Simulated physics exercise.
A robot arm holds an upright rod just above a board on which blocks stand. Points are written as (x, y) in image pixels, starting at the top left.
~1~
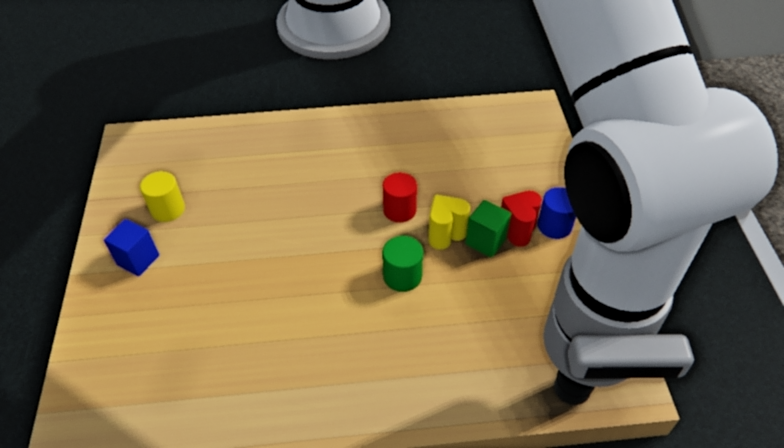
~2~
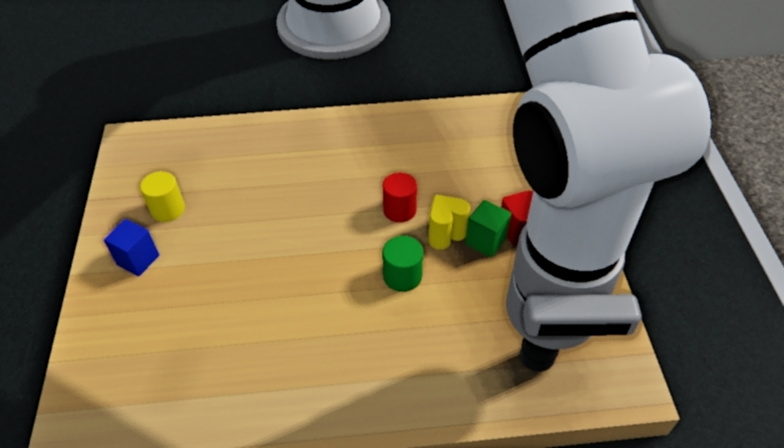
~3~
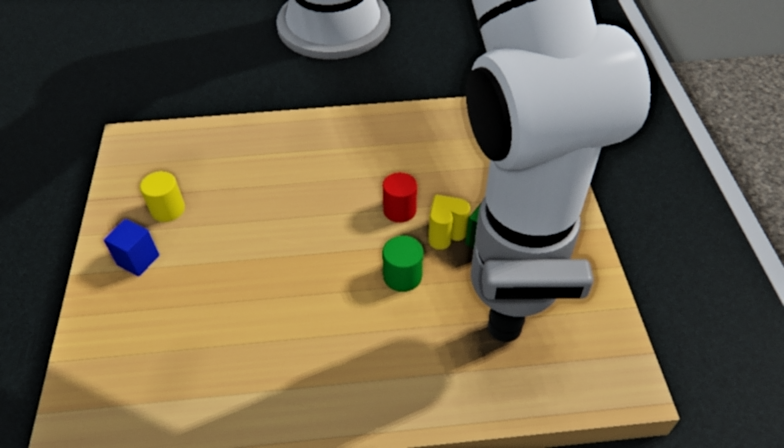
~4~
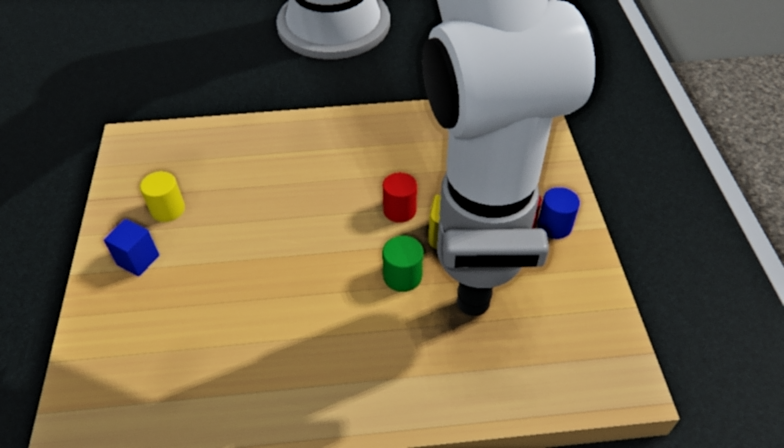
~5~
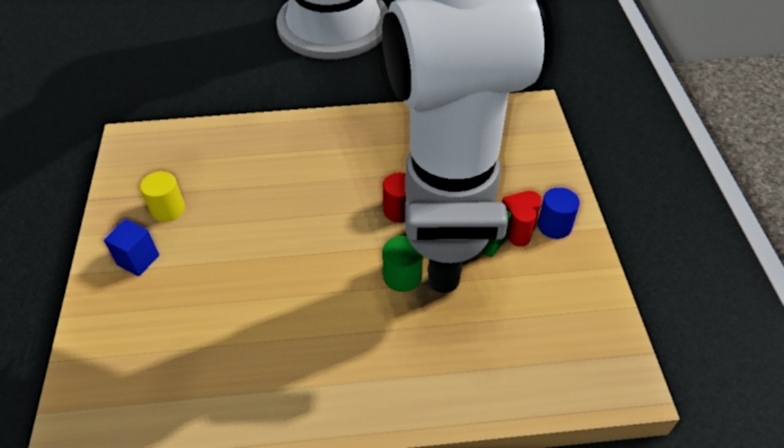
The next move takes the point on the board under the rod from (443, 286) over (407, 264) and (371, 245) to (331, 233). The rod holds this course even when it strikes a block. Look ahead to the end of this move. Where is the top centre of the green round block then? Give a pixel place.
Roughly at (339, 241).
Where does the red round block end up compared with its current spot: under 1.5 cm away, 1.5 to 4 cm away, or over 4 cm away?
Goes under 1.5 cm.
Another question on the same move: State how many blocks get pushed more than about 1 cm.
Moved: Just one.
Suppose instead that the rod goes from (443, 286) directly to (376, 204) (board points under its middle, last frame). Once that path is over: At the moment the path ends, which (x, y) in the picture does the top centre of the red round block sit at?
It sits at (396, 160).
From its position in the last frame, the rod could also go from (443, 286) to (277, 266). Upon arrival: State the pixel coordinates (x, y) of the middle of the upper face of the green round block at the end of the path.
The top centre is at (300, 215).
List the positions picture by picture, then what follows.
In the first picture, tip of the rod (572, 389), middles of tops, red round block (400, 184), green round block (403, 251), yellow heart block (448, 208).
In the second picture, rod (537, 357), nothing pushed.
In the third picture, rod (504, 328), nothing pushed.
In the fourth picture, rod (473, 303), nothing pushed.
In the fifth picture, rod (444, 281), red round block (400, 184), green round block (403, 251), yellow heart block hidden.
What follows on the original path. One third of the way, rod (406, 258); green round block (370, 242).
Two thirds of the way, rod (369, 239); green round block (342, 240).
At the end, rod (331, 228); red round block unmoved; green round block (339, 241); yellow heart block unmoved.
